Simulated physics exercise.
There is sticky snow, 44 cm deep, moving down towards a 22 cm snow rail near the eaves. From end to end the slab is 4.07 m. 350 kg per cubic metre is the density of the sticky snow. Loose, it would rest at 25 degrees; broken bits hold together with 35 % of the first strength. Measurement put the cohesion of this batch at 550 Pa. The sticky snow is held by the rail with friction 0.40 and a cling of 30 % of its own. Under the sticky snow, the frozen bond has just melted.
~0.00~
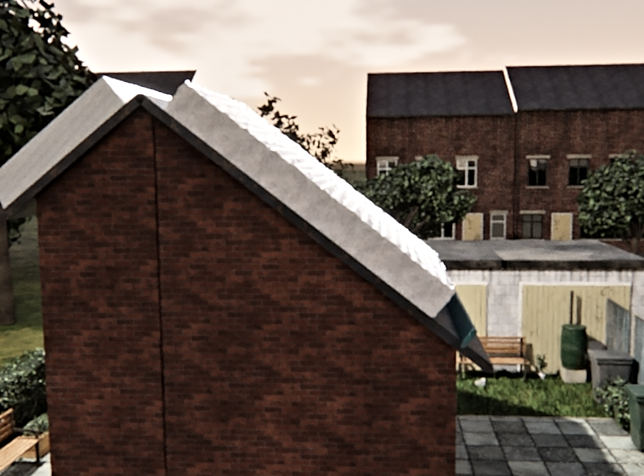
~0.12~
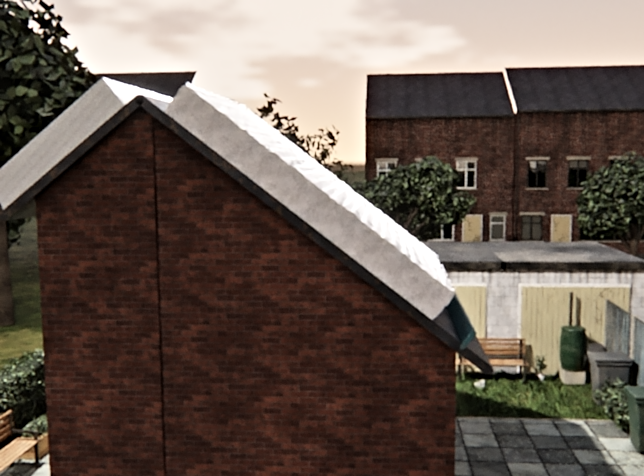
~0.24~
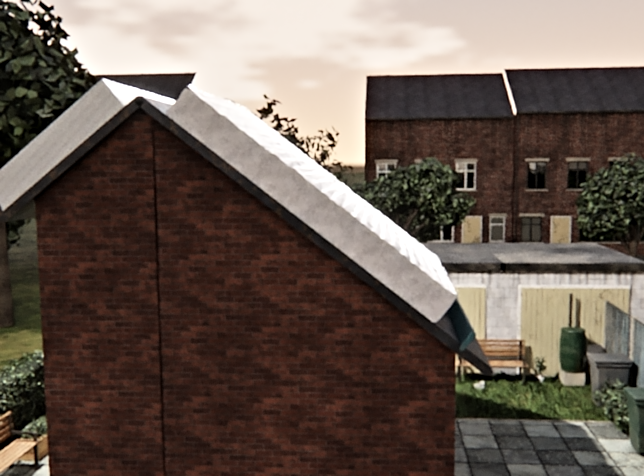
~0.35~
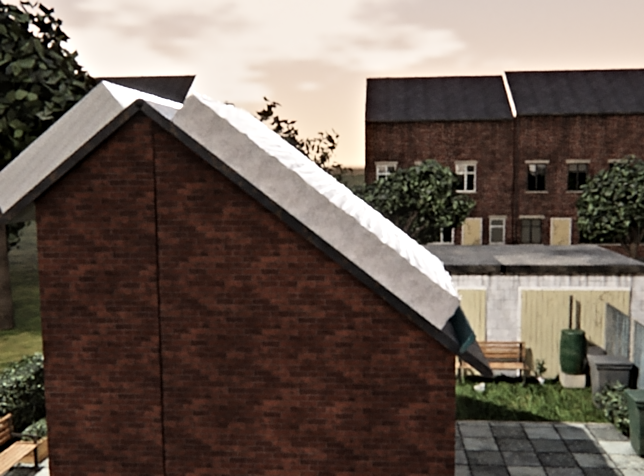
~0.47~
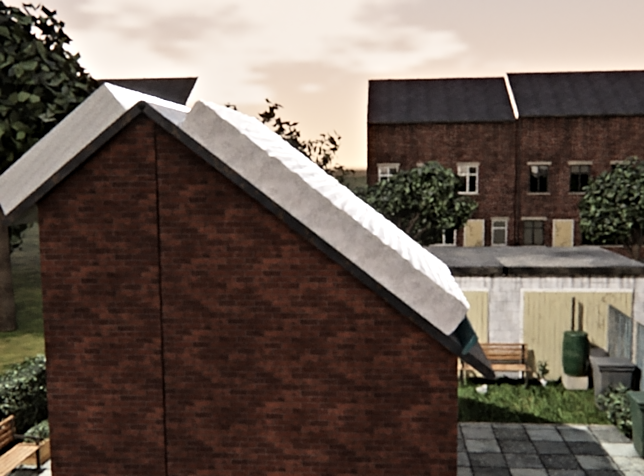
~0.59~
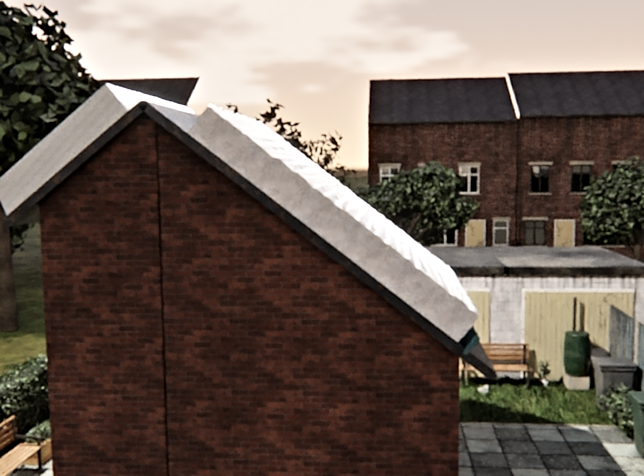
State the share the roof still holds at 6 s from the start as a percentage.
39 %.
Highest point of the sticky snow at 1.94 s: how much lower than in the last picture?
Measured change: Some 1.1 m.
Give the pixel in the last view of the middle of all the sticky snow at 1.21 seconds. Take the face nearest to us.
I'd place it around (386, 262).
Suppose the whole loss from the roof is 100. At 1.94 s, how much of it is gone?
About 50 %.
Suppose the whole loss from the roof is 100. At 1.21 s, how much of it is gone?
About 10 %.
After 1.21 s, 94 % of the snow is on the roof.
After 1.94 s, 70 % of the snow is on the roof.
After 2.67 s, 52 % of the snow is on the roof.
After 3.40 s, 44 % of the snow is on the roof.
After 6.00 s, 39 % of the snow is on the roof.
